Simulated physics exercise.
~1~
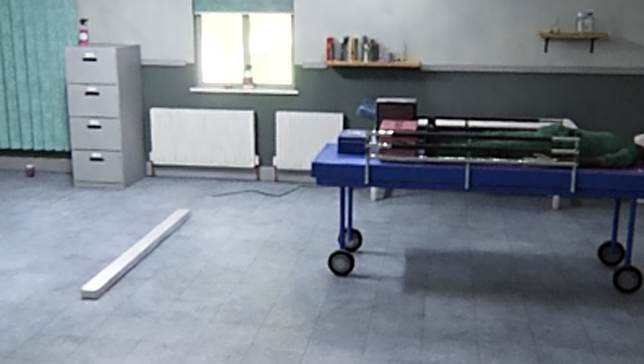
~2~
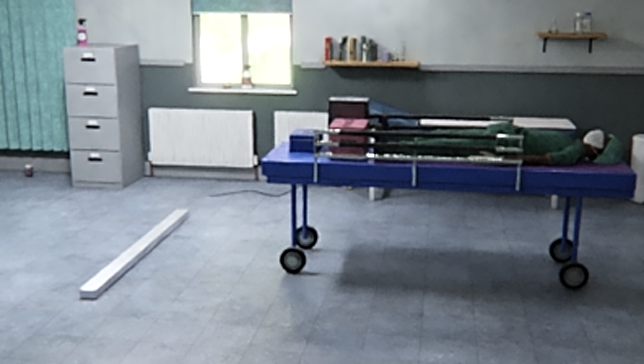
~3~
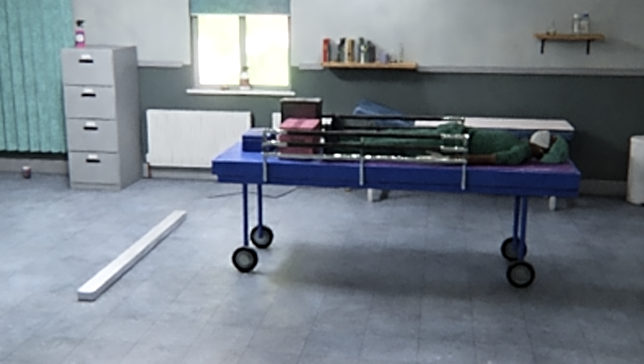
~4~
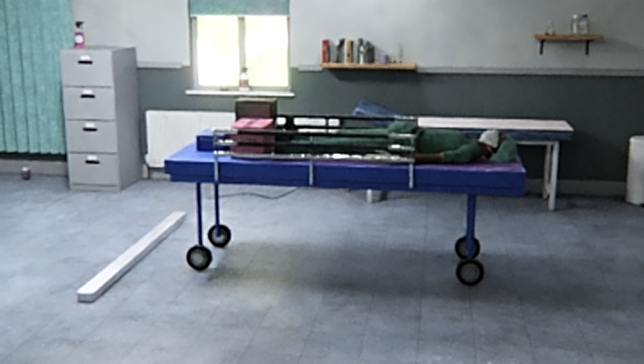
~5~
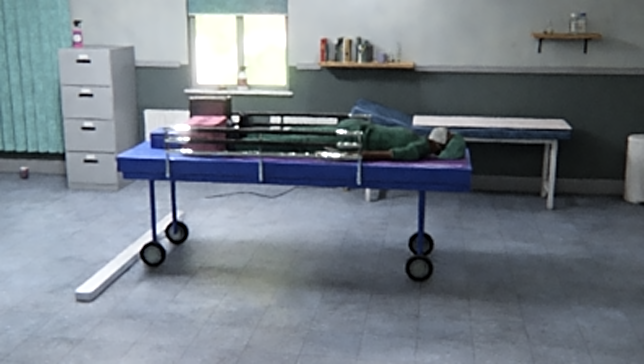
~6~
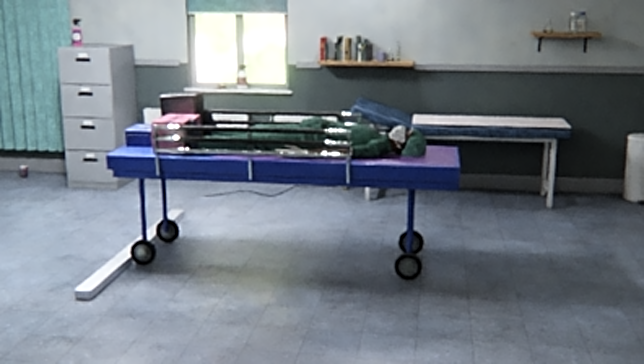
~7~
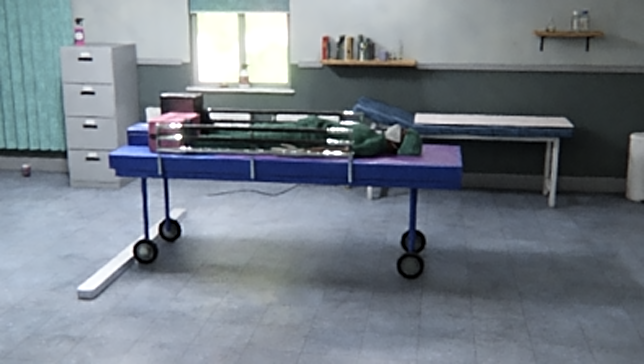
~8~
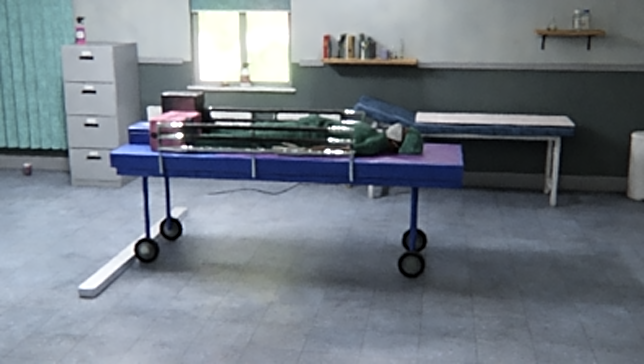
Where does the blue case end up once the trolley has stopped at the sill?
It is still on the trolley, at the left end beyond the feet of the figure lying there.
